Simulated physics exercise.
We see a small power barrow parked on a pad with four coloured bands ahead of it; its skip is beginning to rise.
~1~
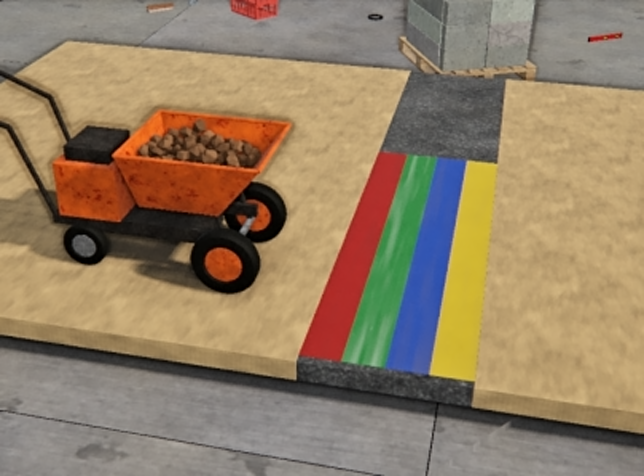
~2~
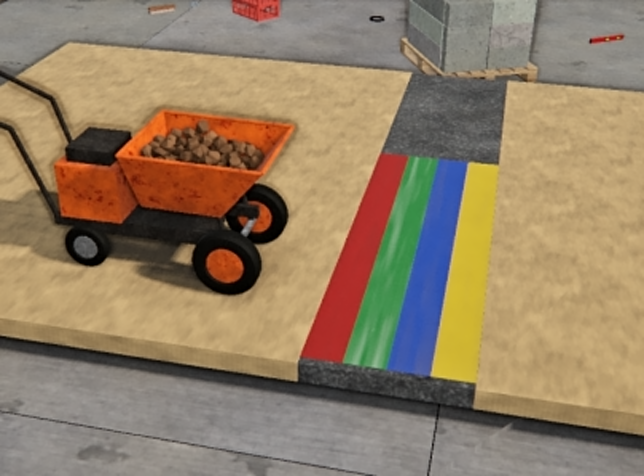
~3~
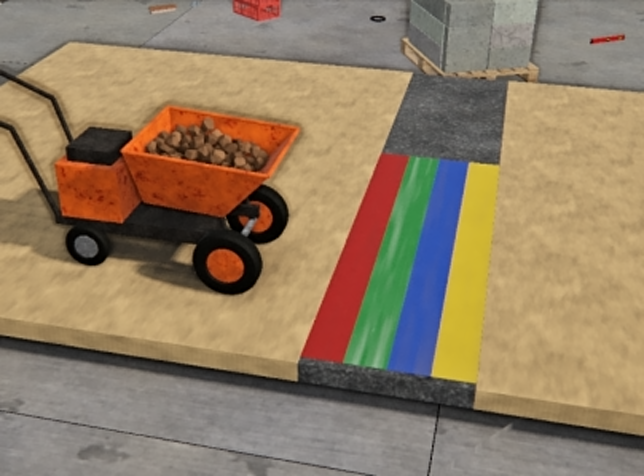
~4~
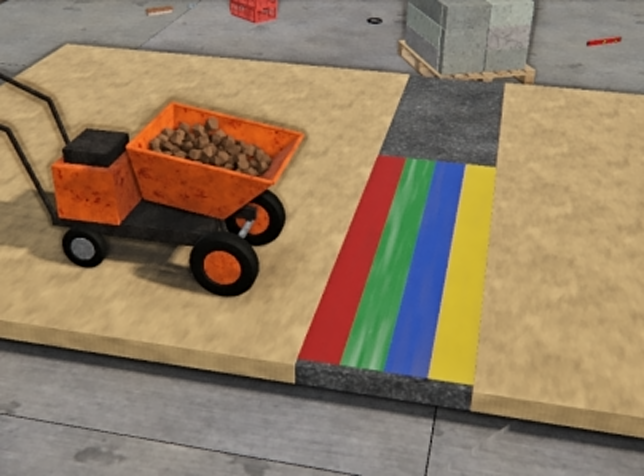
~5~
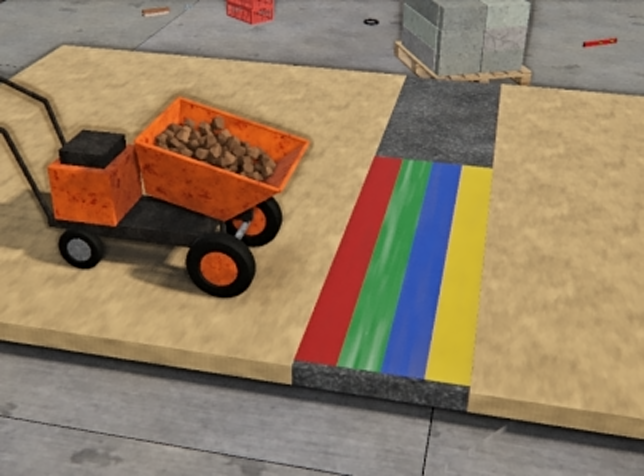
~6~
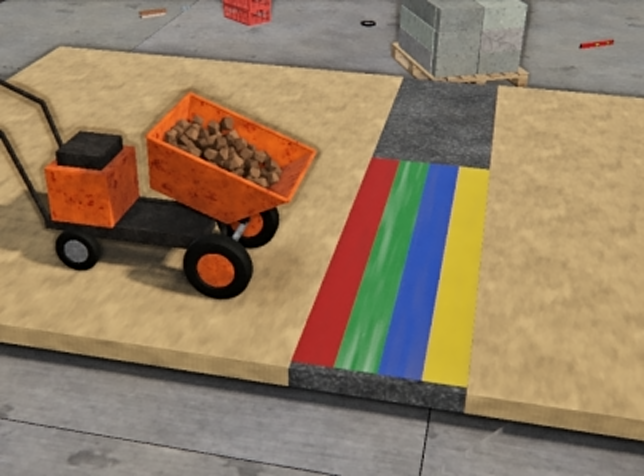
The orange skip of a small power barrow, loaded with brown clods, tilts gradually forward to the right, seen from above and to one side on a tan pad over a grey concrete floor. Red, green, blue and yellow bands lie to its right, with grey blocks on a pallet behind. The skip goes from level to clearly tipped, its wheels staying put, while the view shifts very slightly.
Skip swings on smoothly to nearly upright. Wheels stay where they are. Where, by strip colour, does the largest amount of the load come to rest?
On the green strip.
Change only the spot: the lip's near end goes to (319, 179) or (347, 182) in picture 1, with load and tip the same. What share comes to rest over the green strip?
About 0 per cent, then about 0 per cent.
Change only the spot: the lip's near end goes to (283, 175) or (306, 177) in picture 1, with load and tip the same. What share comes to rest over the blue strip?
The first spot yields roughly 30 percent, the second roughly 40 percent.
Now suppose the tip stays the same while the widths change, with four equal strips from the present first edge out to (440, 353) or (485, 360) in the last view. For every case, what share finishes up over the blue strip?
I'd say some 20 % for the first and some 10 % for the second.
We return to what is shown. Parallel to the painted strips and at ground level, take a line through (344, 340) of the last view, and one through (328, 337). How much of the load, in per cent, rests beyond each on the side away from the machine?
The first gives 50 %, the second 60 %.
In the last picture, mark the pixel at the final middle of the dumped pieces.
Centre at rest, last view: Approx. (379, 280).
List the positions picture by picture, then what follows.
Lip of the skip at (258, 172), level; top of the load at (185, 153), clay clods; red strip at (331, 327); green strip at (372, 333); blue strip at (414, 339); yellow strip at (457, 345), in the first frame.
Lip of the skip at (262, 174), level; top of the load at (188, 154), in the second frame.
Lip of the skip at (268, 177), tipped barely; top of the load at (193, 152), in the third frame.
Lip of the skip at (273, 183), tipped a little; top of the load at (188, 148), in the fourth frame.
Lip of the skip at (279, 191), tipped a little; top of the load at (179, 149), in the fifth frame.
Lip of the skip at (287, 201), tipped clearly; top of the load at (187, 146); red strip at (323, 333); green strip at (365, 339); blue strip at (406, 345); yellow strip at (449, 351), in the sixth frame.
Soon, skip tipped steeply; all in the skip.
A while on, skip tipped right over; about two thirds in the skip; a small part over the red strip; about a quarter over the green strip; a stray few over the blue strip.
Towards the end, skip tipped right over; about a third in the skip; about a quarter over the red strip; about a third over the green strip; a small part over the blue strip; a stray few over the yellow strip; a stray few off the paint.
Finally, skip tipped right over; about a third in the skip; about a quarter over the red strip; about a third over the green strip; a small part over the blue strip; a stray few over the yellow strip; a stray few off the paint.
